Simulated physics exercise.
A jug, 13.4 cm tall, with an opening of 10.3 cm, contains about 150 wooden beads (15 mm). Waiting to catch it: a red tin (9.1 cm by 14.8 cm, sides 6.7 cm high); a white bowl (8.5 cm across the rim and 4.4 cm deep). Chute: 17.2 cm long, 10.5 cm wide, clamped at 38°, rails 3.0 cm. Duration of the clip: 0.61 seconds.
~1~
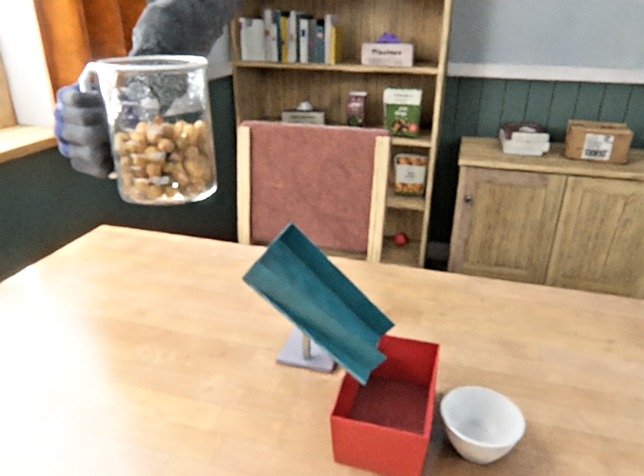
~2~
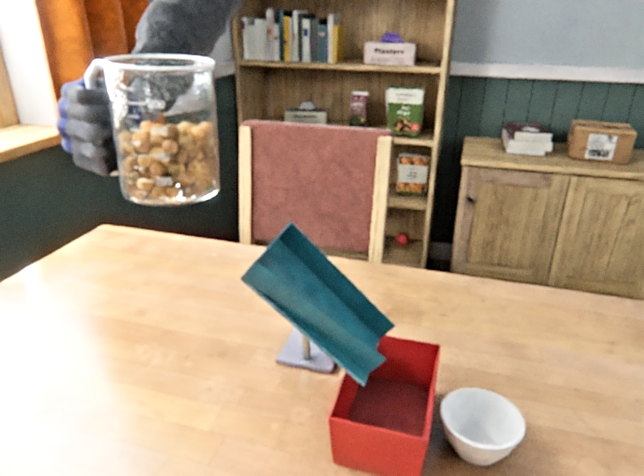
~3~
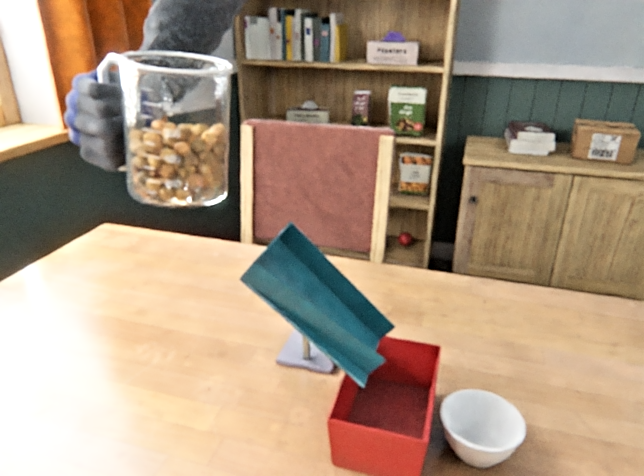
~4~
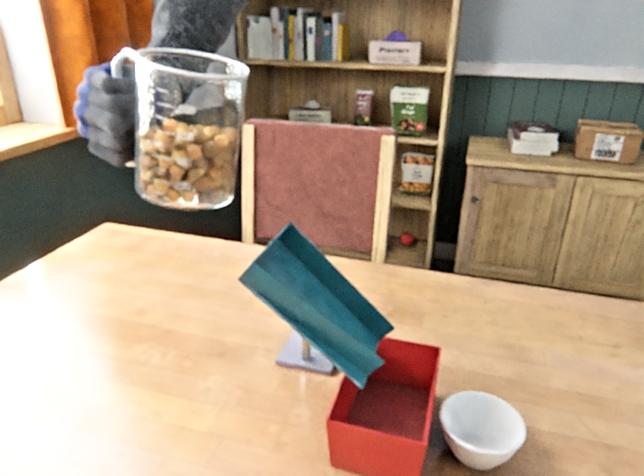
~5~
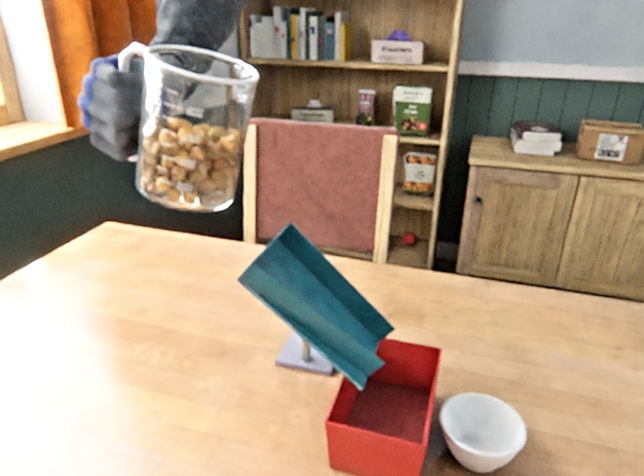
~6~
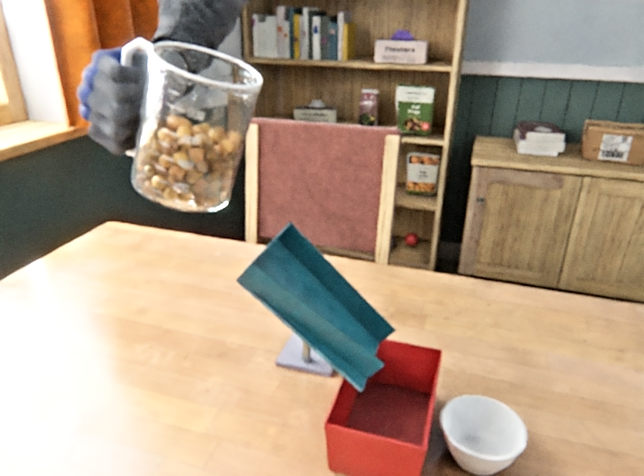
The footage shows a gloved hand holding a clear jug partly filled with small brown pieces above a table with a teal chute, red tin and white bowl, shifting it slightly right and gradually tilting it rightward.
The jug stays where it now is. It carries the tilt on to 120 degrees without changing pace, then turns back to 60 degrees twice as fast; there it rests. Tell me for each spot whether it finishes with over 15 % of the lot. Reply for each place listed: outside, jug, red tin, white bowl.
Outside: It does; jug: It does not; red tin: It does; white bowl: It does not.
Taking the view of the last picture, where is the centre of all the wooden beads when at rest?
Middle: Approx. (336, 410).
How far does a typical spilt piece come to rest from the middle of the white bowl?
I'd put it at close to 44 cm from the middle.
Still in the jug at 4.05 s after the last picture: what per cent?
About 0 per cent.
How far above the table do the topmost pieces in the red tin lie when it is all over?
Near 3.5 centimetres up.
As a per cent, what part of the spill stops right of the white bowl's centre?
I reckon close to 10 per cent of the spill.
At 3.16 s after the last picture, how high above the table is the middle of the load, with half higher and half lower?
Some 2 cm.
Then, 1.21 s after the last picture, tilt 62 degrees; jug 100 %; middle of all pieces near (174, 143).
Then, 2.23 s after the last picture, tilt 98 degrees; jug 100 %; middle of all pieces near (179, 140).
Then, 3.16 s after the last picture, tilt 108 degrees; slope 20 %, outside 40 %, red tin 35 %, in the air 5 %; middle of all pieces near (272, 367).
Then, 4.05 s after the last picture, tilt 60 degrees; outside 60 %, red tin 40 %; middle of all pieces near (267, 398).
In the end, slope 0 %, jug 0 %, outside 60 %, red tin 40 %, white bowl 0 %.
